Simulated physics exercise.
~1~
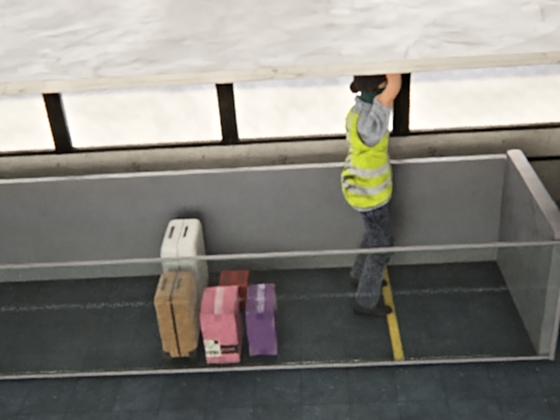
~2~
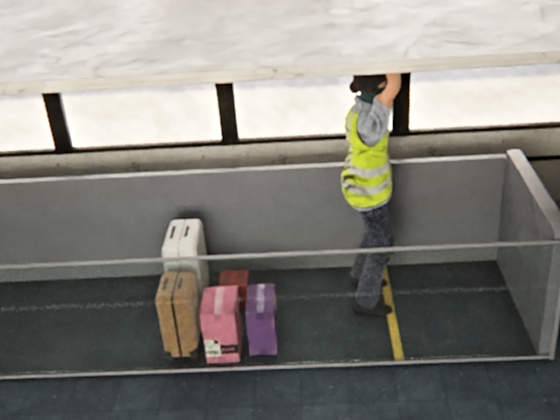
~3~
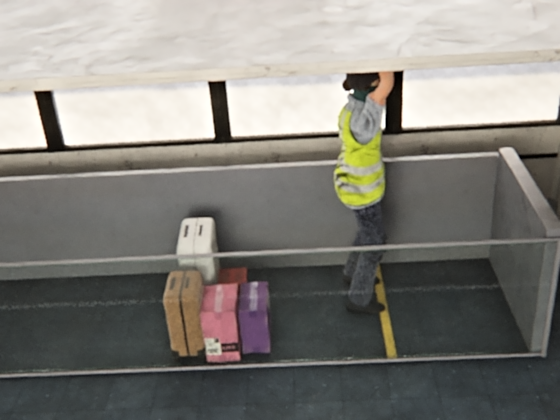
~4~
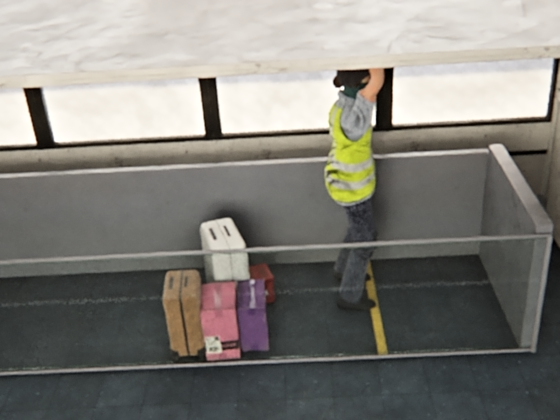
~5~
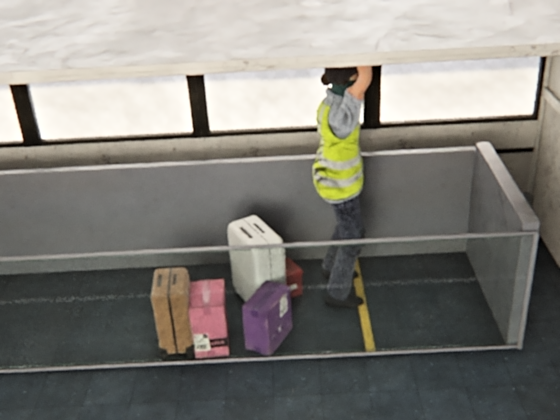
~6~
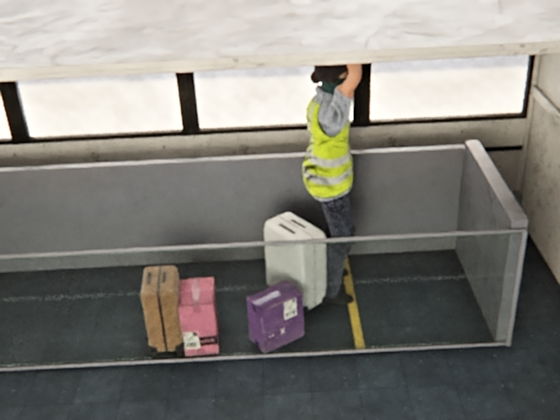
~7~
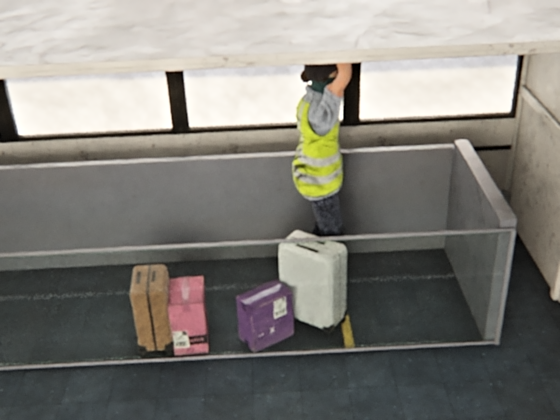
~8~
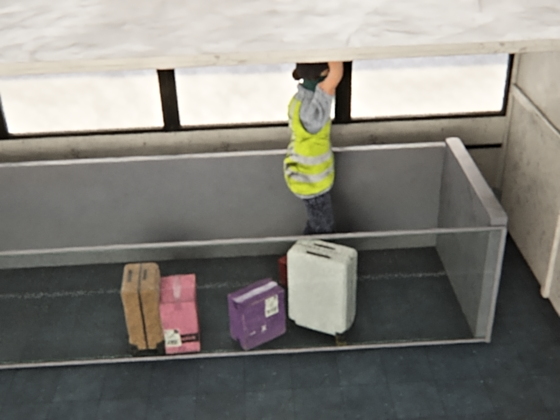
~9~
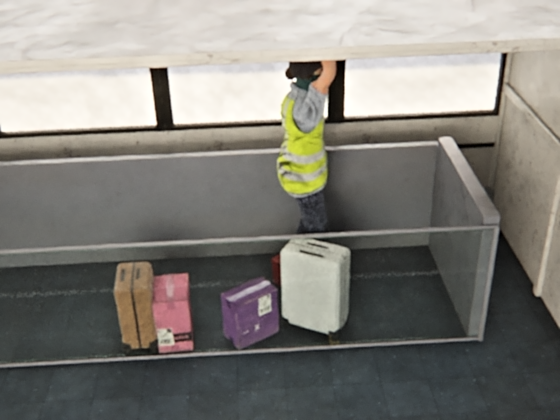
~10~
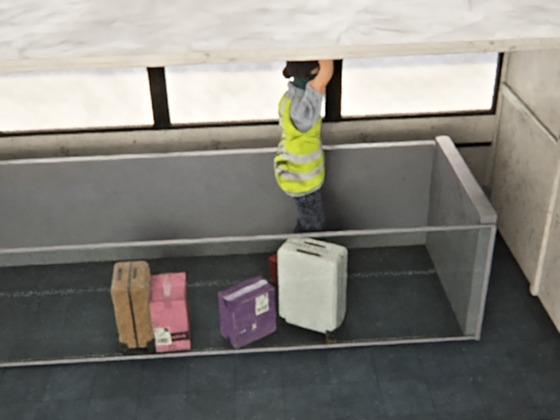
A worker in a yellow vest stood steady with raised arms as the white wheeled case, red tub and purple carton slid right, the brown case and pink pack shifting only slightly, until everything settled upright, the white case short of the yellow line.
